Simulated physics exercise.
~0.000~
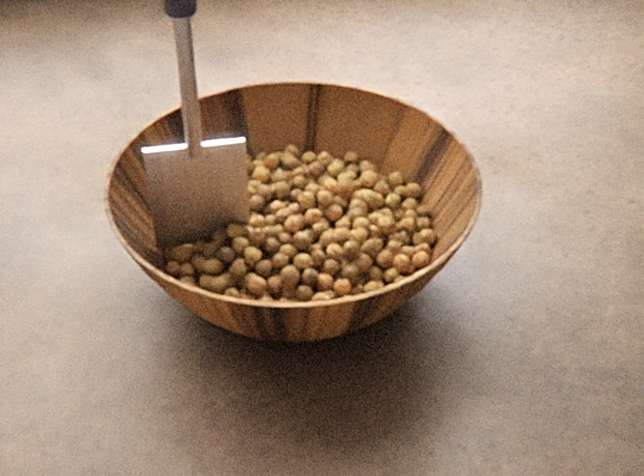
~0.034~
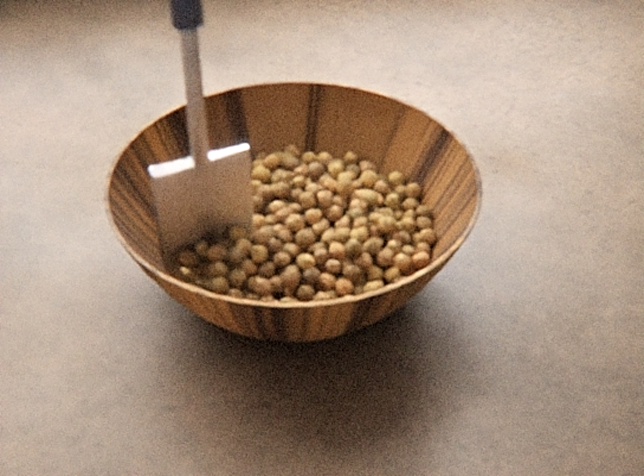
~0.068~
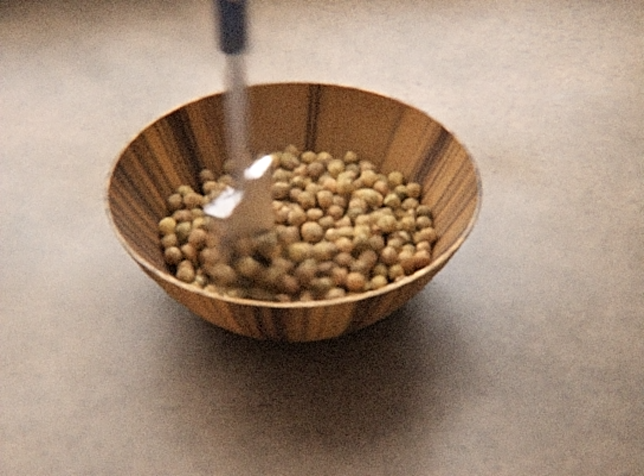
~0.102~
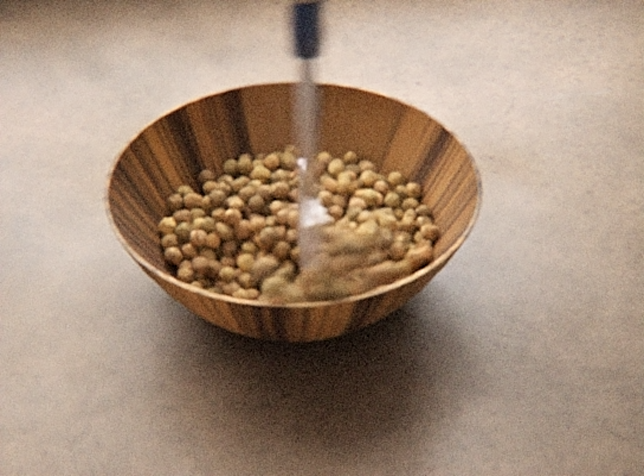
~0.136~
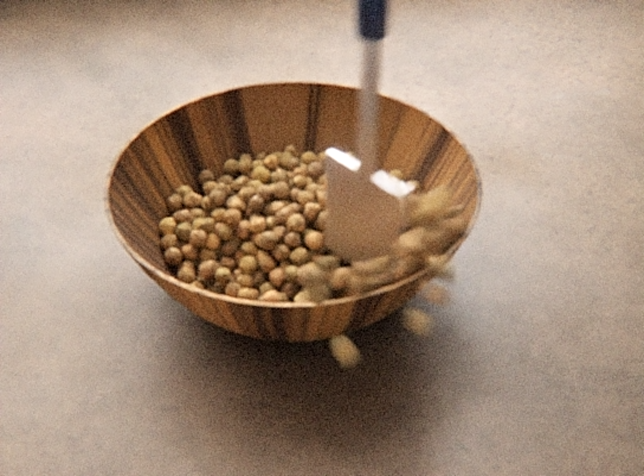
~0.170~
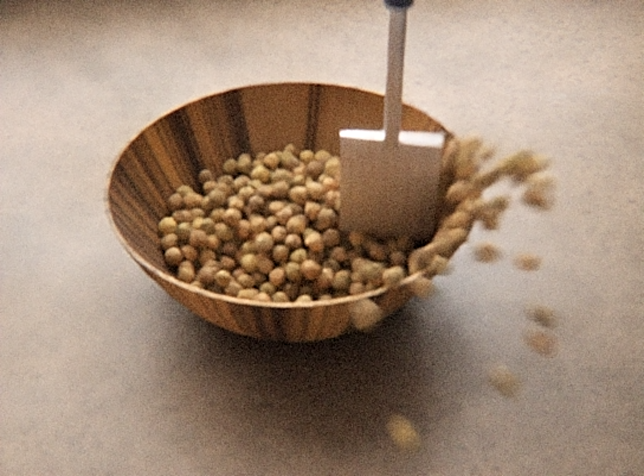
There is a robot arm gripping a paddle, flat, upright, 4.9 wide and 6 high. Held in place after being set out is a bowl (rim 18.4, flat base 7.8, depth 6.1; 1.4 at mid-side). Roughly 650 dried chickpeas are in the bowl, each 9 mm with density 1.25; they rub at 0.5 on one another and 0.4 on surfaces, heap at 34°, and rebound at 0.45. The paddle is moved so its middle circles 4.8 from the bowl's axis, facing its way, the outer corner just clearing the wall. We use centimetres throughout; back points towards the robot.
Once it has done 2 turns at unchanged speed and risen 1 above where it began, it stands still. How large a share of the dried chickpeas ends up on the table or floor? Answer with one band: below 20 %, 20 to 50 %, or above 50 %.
20 to 50 %.
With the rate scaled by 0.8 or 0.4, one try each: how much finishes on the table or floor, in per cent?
Roughly 20 and 5 per cent.
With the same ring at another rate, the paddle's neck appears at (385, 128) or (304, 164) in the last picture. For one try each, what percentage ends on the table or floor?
Close to 25 and 10 in a hundred.
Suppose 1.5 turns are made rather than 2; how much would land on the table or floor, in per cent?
It would be around 25 per cent.
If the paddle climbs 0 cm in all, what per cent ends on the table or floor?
Estimate: Close to 40 %.
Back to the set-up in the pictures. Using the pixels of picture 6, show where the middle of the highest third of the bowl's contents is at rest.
Around (305, 237).
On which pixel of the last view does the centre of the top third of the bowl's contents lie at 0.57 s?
In the last picture it sits around (306, 237).
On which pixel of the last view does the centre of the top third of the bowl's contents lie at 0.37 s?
I'd point to somewhere close to (218, 252).
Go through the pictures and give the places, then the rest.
The first frame shows the paddle neck at (192, 119), 0° round; upper third of the load around (303, 224), from x 170 to 430, top at y 155; 649 in the bowl.
The second frame shows the paddle neck at (198, 132), 16° round; upper third of the load around (300, 225), from x 170 to 430, top at y 155.
The third frame shows the paddle neck at (241, 158), 52° round; upper third of the load around (304, 233), from x 170 to 430, top at y 155.
The fourth frame shows the paddle neck at (308, 163), 89° round; upper third of the load around (335, 232), from x 170 to 430, top at y 155; 647 in the bowl, 2 in flight or on the tool.
The fifth frame shows the paddle neck at (368, 144), 125° round; upper third of the load around (368, 219), from x 170 to 455, top at y 155; 640 in the bowl, 9 in flight or on the tool.
The sixth frame shows the paddle neck at (393, 110), 162° round; upper third of the load around (391, 194), from x 170 to 545, top at y 145; 626 in the bowl, 23 in flight or on the tool.
After 0.37 s, 16° round, highest piece 9 above the table; 525 in the bowl, 71 on the table or floor, 53 in flight or on the tool.
After 0.57 s, 231° round, highest piece 7 above the table; 479 in the bowl, 159 on the table or floor, 11 in flight or on the tool.
After 0.87 s, 0° round, highest piece 4 above the table; 478 in the bowl, 171 on the table or floor.
After 1.57 s, 0° round, highest piece 4 above the table; 478 in the bowl, 171 on the table or floor.
In the end, 478 in the bowl, 171 on the table or floor. That is 26 % on the table or floor.
